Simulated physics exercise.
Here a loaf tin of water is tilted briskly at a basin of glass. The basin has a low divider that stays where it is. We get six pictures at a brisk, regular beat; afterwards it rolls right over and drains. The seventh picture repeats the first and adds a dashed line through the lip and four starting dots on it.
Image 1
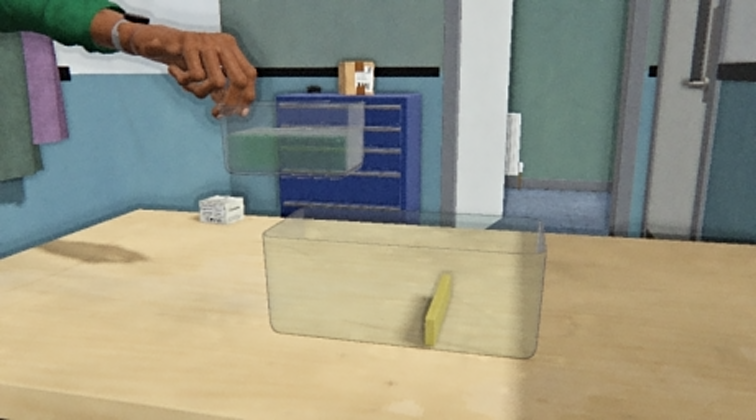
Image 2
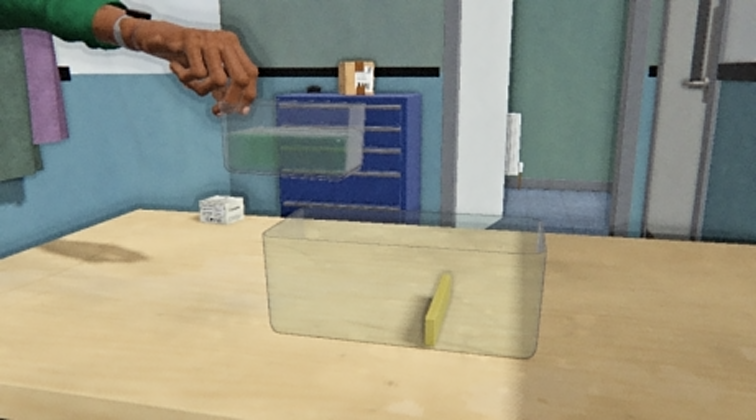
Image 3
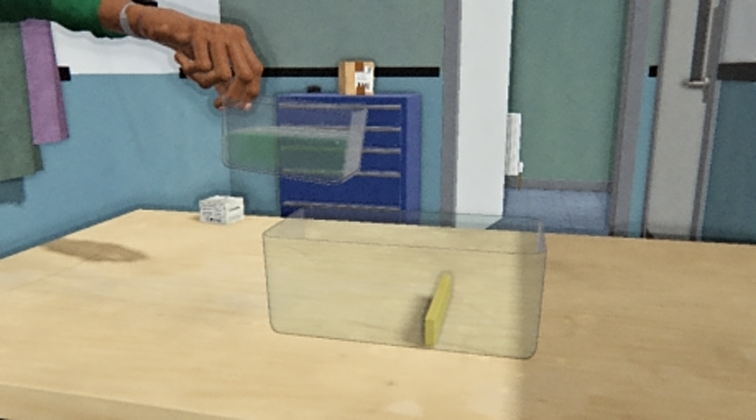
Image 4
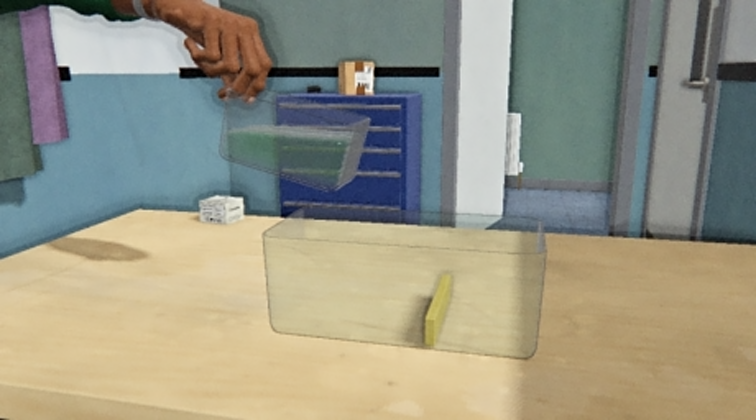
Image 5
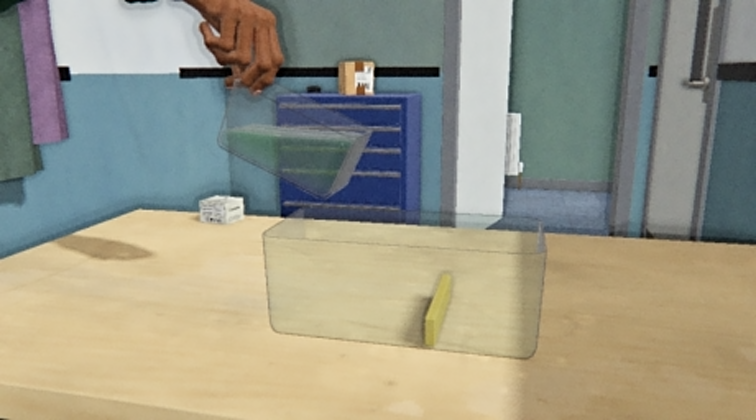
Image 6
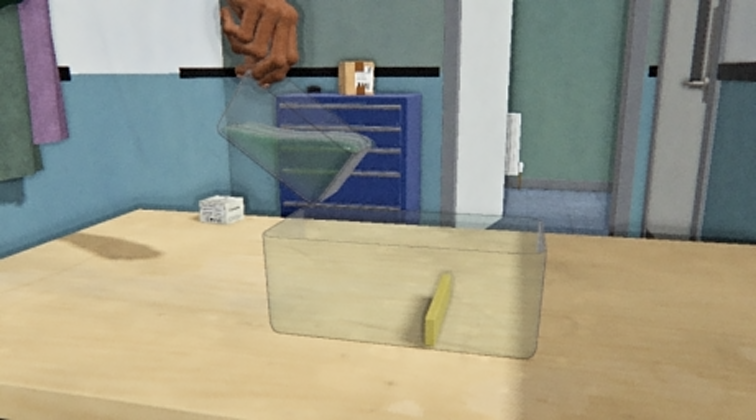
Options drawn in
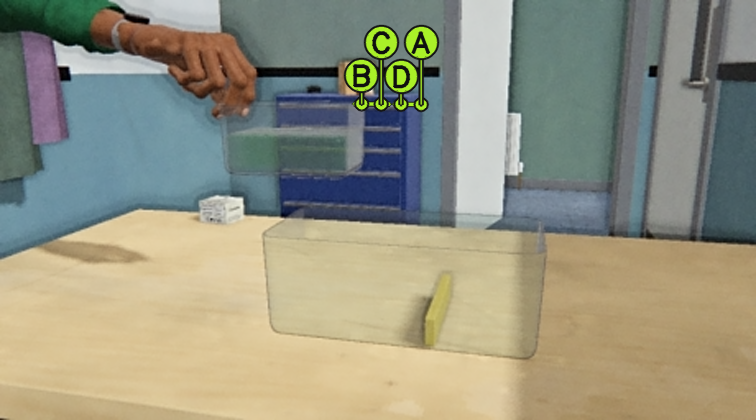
In a workshop, a hand tilted a clear container of greenish liquid further and further to the right above a larger clear basin on a wooden table, until liquid reached over its lip.
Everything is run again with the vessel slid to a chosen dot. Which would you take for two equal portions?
D beats the others.
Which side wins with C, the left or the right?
More ends on the left.
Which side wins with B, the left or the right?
The left side.
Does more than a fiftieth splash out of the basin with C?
No.
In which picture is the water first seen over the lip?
In picture 6.
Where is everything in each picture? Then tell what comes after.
The first frame shows upright, lip at (354, 103); basin from (271, 329) to (537, 357); top of the wall at (439, 294); nothing has left yet.
The second frame shows upright, lip at (355, 105); nothing has left yet.
The third frame shows tipped about 6°, lip at (358, 111); nothing has left yet.
The fourth frame shows tipped about 14°, lip at (360, 121); nothing has left yet.
The fifth frame shows tipped about 24°, lip at (362, 133); nothing has left yet.
The sixth frame shows tipped about 36°, lip at (362, 148); water is over the lip, down to (362, 148).
In lime, A at (421, 104); B at (361, 103); C at (381, 104); D at (401, 104).
With A, about 39 % ends left of the wall and 60 % right of it.
With B, about 93 % ends left of the wall and 7 % right of it.
With C, about 75 % ends left of the wall and 25 % right of it.
With D, about 51 % ends left of the wall and 49 % right of it.
